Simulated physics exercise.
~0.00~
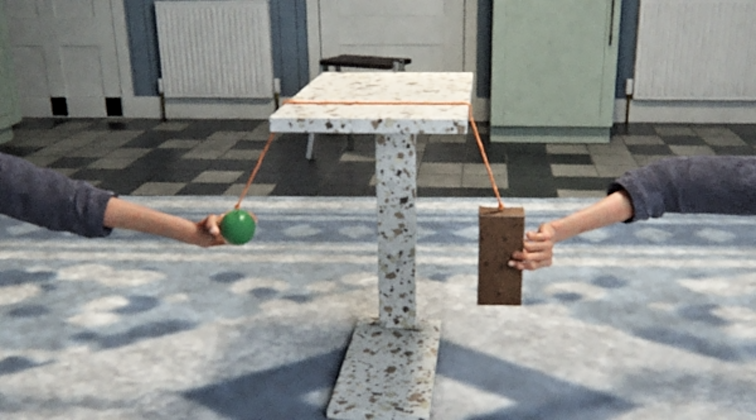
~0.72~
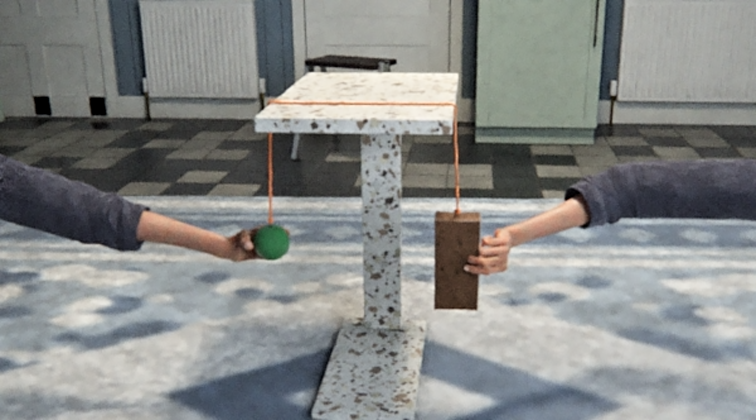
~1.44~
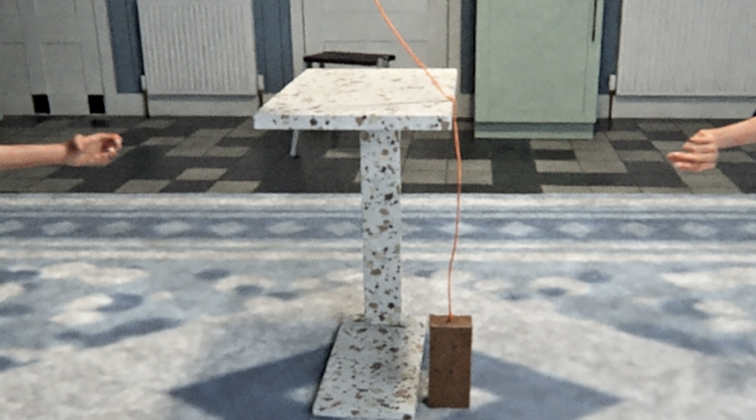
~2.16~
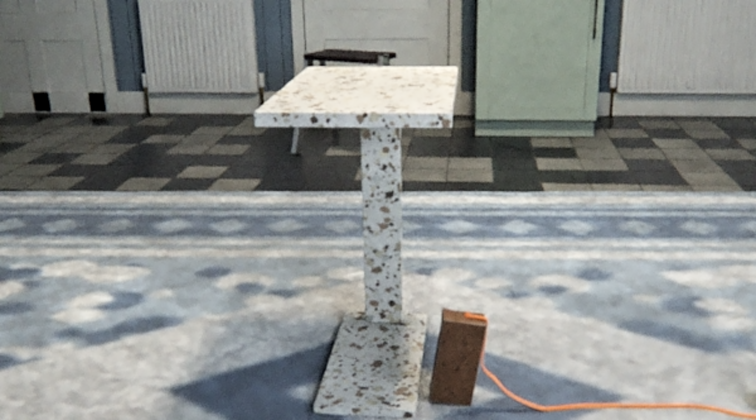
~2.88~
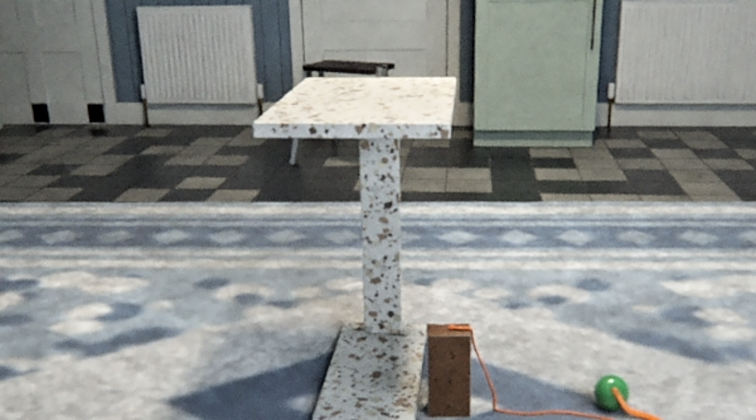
Two hands release a green ball and brown block, and both end up on the floor.
